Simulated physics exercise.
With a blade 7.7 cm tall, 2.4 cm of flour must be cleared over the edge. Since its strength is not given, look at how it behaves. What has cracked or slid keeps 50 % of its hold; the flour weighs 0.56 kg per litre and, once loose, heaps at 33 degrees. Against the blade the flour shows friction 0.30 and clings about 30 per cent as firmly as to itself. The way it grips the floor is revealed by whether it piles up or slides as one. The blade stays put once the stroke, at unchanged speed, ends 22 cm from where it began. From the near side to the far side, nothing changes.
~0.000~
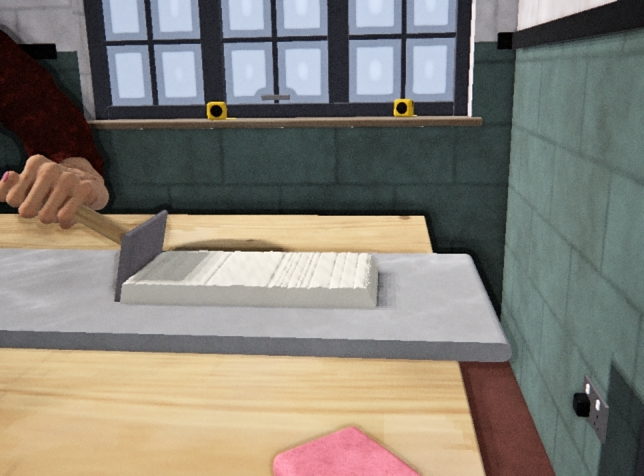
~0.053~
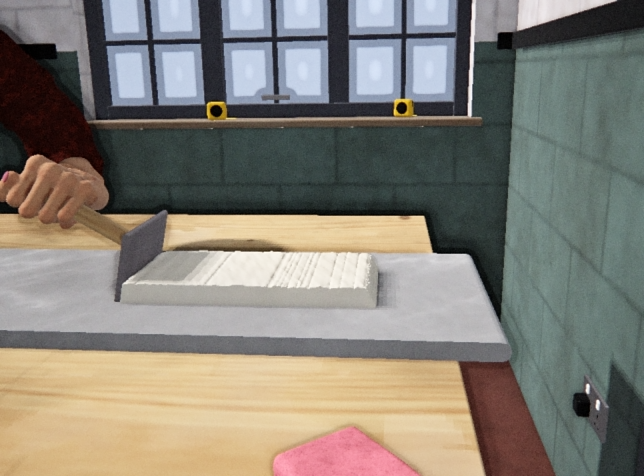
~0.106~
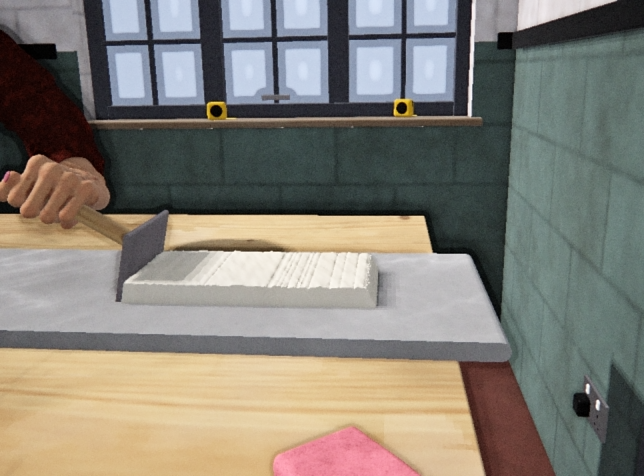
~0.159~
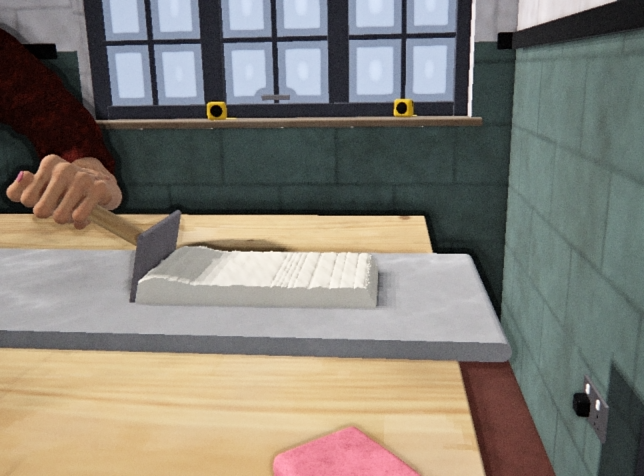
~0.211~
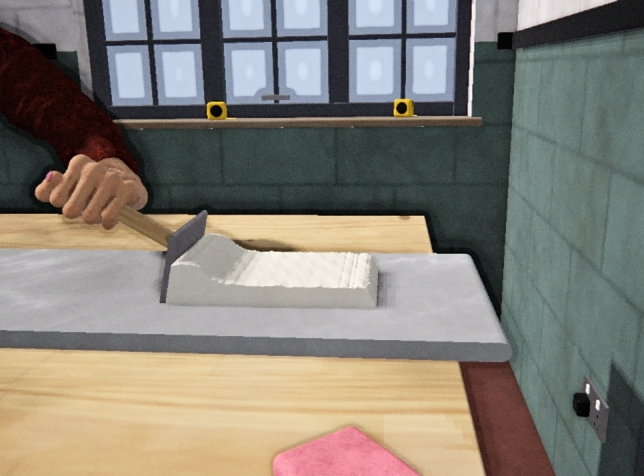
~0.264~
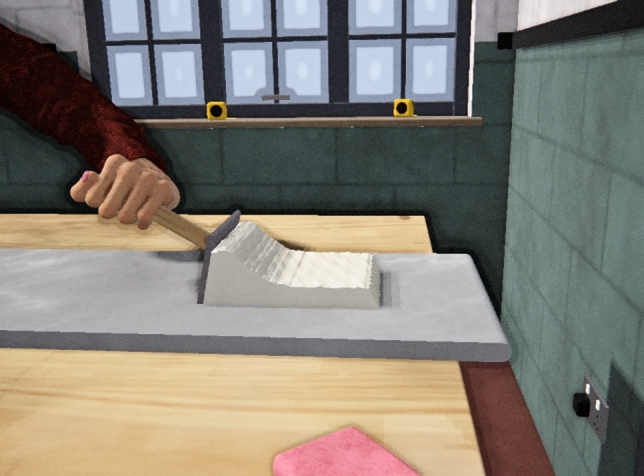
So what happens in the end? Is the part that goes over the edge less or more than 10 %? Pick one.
I would pick less.
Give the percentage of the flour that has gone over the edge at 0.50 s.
Something close to 0 in a hundred.
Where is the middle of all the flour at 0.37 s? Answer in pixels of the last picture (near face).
Around (334, 287).
After 0.37 s, 0 % has gone over the edge.
After 0.50 s, 0 % has gone over the edge.
After 0.63 s, 0 % has gone over the edge.
After 0.76 s, 0 % has gone over the edge.
After 0.82 s, 0 % has gone over the edge.
